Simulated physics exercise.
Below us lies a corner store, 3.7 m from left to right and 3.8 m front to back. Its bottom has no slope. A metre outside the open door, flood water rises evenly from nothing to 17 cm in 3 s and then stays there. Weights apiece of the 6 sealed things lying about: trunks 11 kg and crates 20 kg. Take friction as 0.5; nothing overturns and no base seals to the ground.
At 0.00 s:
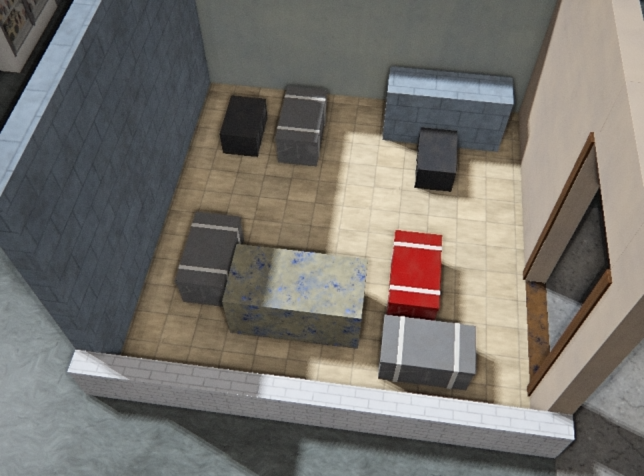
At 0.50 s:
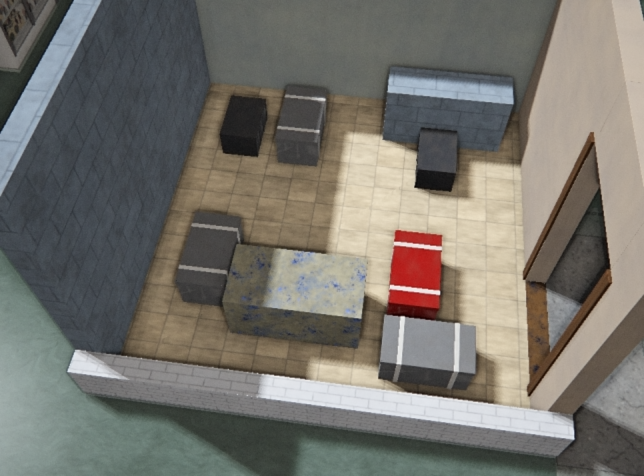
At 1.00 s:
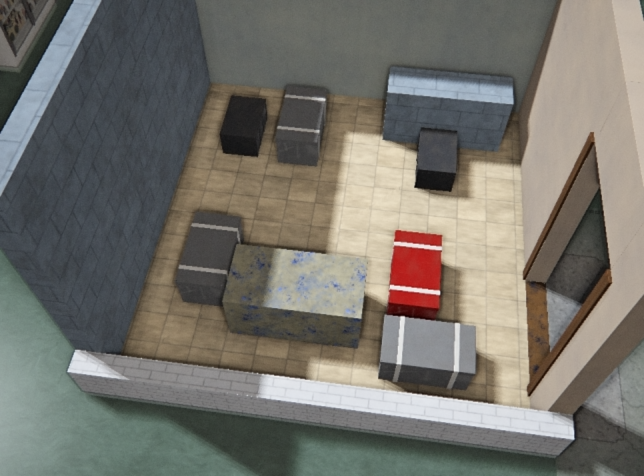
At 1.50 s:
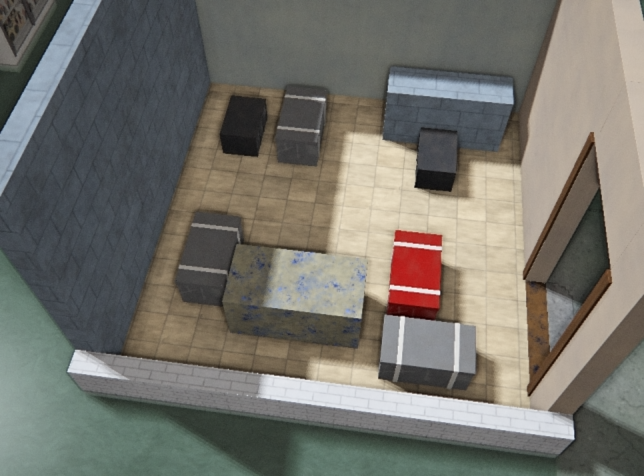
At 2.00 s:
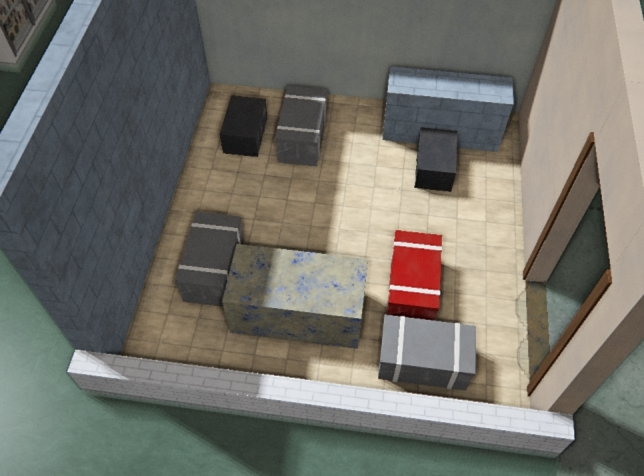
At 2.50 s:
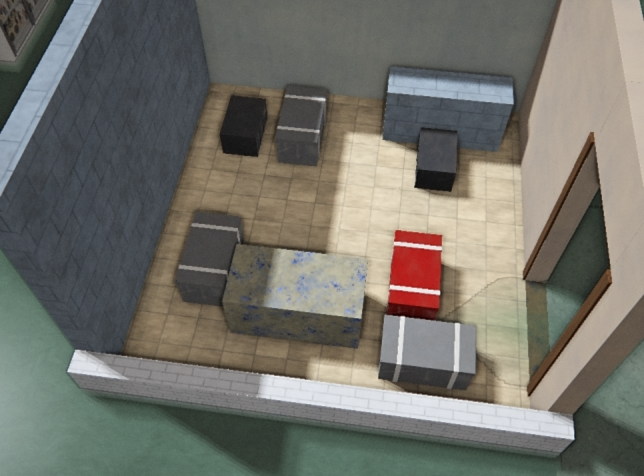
A red trunk and other boxes stay still as shallow water enters through the doorway.
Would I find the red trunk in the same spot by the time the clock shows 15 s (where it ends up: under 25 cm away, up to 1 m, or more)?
Red trunk gets carried off.
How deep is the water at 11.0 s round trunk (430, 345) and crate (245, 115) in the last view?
About 7 and 11 cm.
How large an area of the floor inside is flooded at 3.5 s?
Roughly 2.5 m2.
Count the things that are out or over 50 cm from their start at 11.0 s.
I count 3.
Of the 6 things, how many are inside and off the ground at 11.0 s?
I count 5.
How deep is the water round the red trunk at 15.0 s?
About 11 cm.
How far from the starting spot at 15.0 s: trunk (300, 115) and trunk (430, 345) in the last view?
In that order: 40 cm, 250 cm.
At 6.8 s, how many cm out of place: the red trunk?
About 200 cm.
After 3.5 s the red trunk is near (395, 260), 0.2 m from its start, aground; 0 afloat.
After 6.8 s the red trunk is near (272, 176), 1.8 m from its start, aground; 2 afloat.
After 11.0 s the red trunk is near (256, 156), 2.0 m from its start, afloat; 5 afloat.
After 15.0 s the red trunk is near (310, 151), 1.7 m from its start, afloat; 5 afloat.
